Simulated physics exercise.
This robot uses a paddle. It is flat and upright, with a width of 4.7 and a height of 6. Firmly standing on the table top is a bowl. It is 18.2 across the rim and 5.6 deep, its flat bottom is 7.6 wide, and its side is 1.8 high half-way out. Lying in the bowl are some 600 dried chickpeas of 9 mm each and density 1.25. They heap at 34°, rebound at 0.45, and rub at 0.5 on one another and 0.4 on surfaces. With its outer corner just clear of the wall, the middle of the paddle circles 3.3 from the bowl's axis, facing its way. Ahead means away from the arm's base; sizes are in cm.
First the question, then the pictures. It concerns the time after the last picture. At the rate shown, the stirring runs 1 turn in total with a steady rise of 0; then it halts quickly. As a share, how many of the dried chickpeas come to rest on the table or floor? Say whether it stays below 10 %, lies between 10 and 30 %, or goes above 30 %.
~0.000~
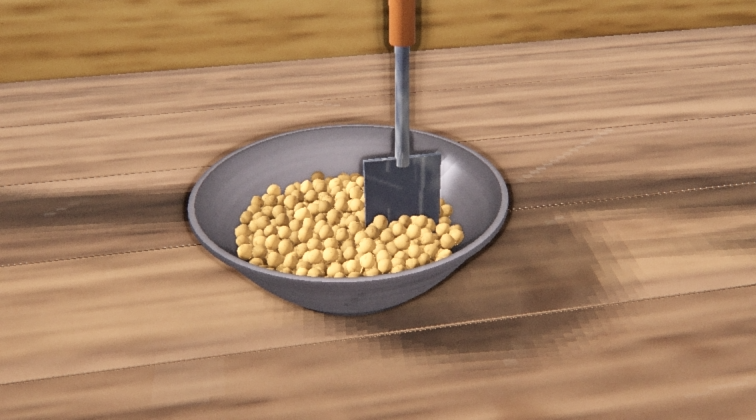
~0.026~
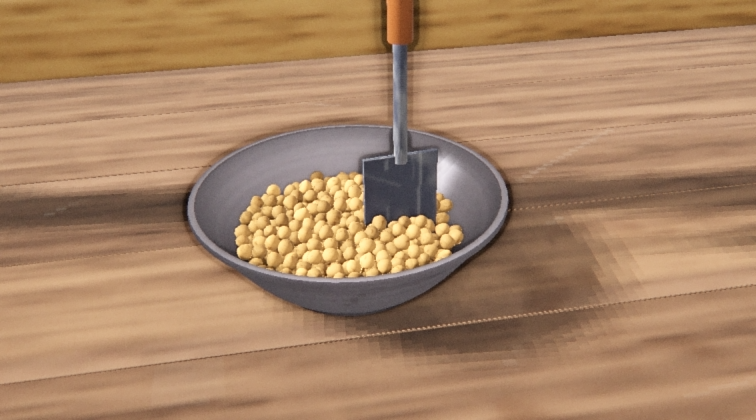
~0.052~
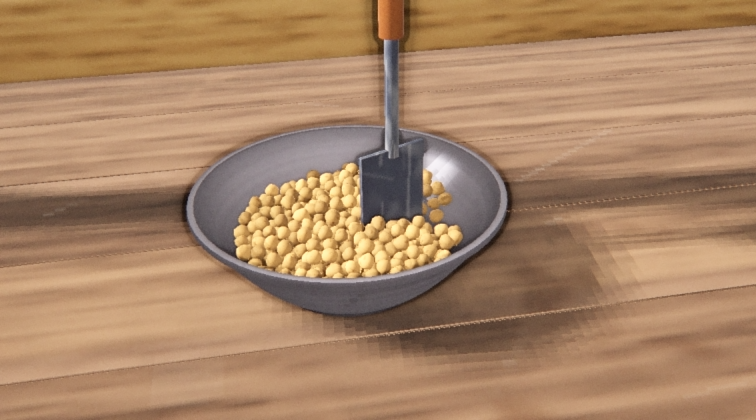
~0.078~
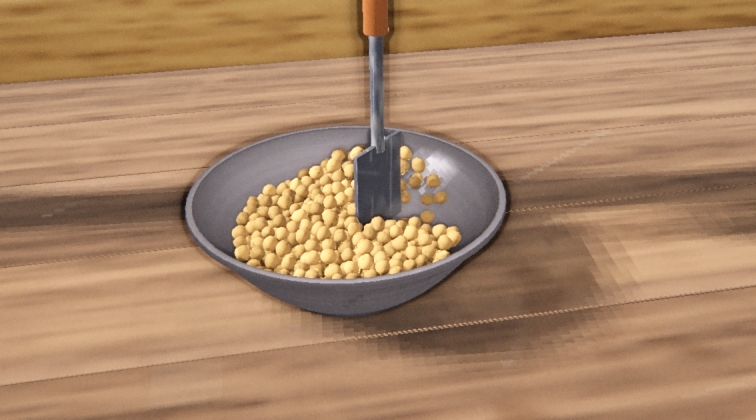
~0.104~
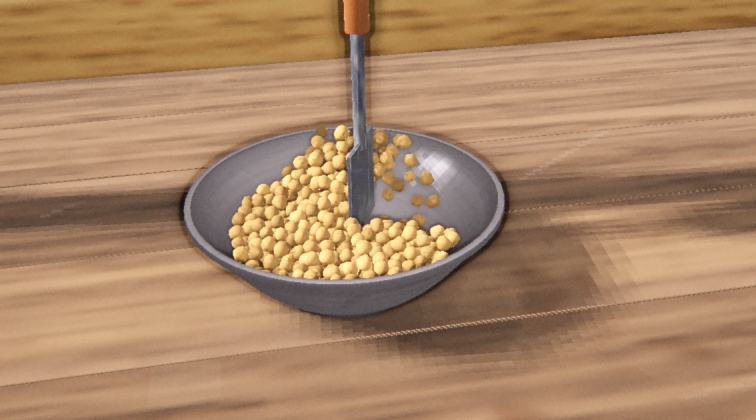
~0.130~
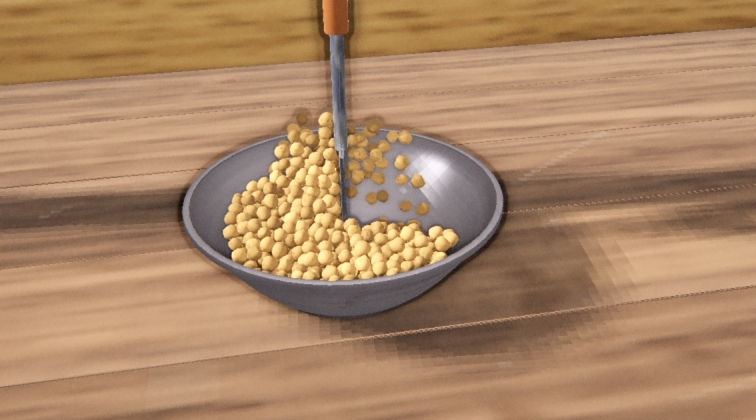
It lies between 10 and 30 %.
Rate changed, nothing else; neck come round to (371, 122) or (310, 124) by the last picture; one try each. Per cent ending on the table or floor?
It comes to roughly 5 per cent and then 35 per cent.
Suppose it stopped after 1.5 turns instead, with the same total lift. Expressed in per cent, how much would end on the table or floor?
I'd reckon near 20 per cent.
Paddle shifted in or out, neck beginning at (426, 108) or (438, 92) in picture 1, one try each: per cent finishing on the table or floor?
Near 15 per cent and near 5 per cent, in that order.
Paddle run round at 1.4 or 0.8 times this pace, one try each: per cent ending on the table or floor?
It would be about 35 and 10 percent respectively.
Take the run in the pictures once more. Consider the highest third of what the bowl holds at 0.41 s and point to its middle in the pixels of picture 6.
Near pixel (416, 243).
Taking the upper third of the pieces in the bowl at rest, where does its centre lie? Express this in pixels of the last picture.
(394, 200).
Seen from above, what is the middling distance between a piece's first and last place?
I'd estimate close to 6 cm.
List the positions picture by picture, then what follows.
In the first picture, paddle neck at (402, 134), 0° round; upper third of the load around (342, 226), from x 245 to 455, top at y 180; 598 in the bowl.
In the second picture, paddle neck at (400, 132), 7° round; upper third of the load around (344, 224), from x 245 to 455, top at y 180.
In the third picture, paddle neck at (392, 126), 24° round; upper third of the load around (349, 215), from x 240 to 455, top at y 165.
In the fourth picture, paddle neck at (377, 121), 44° round; upper third of the load around (342, 204), from x 240 to 455, top at y 145.
In the fifth picture, paddle neck at (360, 119), 63° round; upper third of the load around (330, 196), from x 235 to 450, top at y 135.
In the sixth picture, paddle neck at (340, 119), 83° round; upper third of the load around (313, 187), from x 230 to 450, top at y 120; 598 in the bowl.
After 0.27 s, 188° round, highest piece 8 above the table; 578 in the bowl, 5 on the table or floor, 15 in flight or on the tool.
After 0.41 s, 293° round, highest piece 8 above the table; 536 in the bowl, 44 on the table or floor, 18 in flight or on the tool.
After 0.68 s, 0° round, highest piece 6 above the table; 505 in the bowl, 93 on the table or floor.
After 1.38 s, 0° round, highest piece 6 above the table; 505 in the bowl, 93 on the table or floor.
At rest, 505 in the bowl, 93 on the table or floor. That is 16 % on the table or floor.
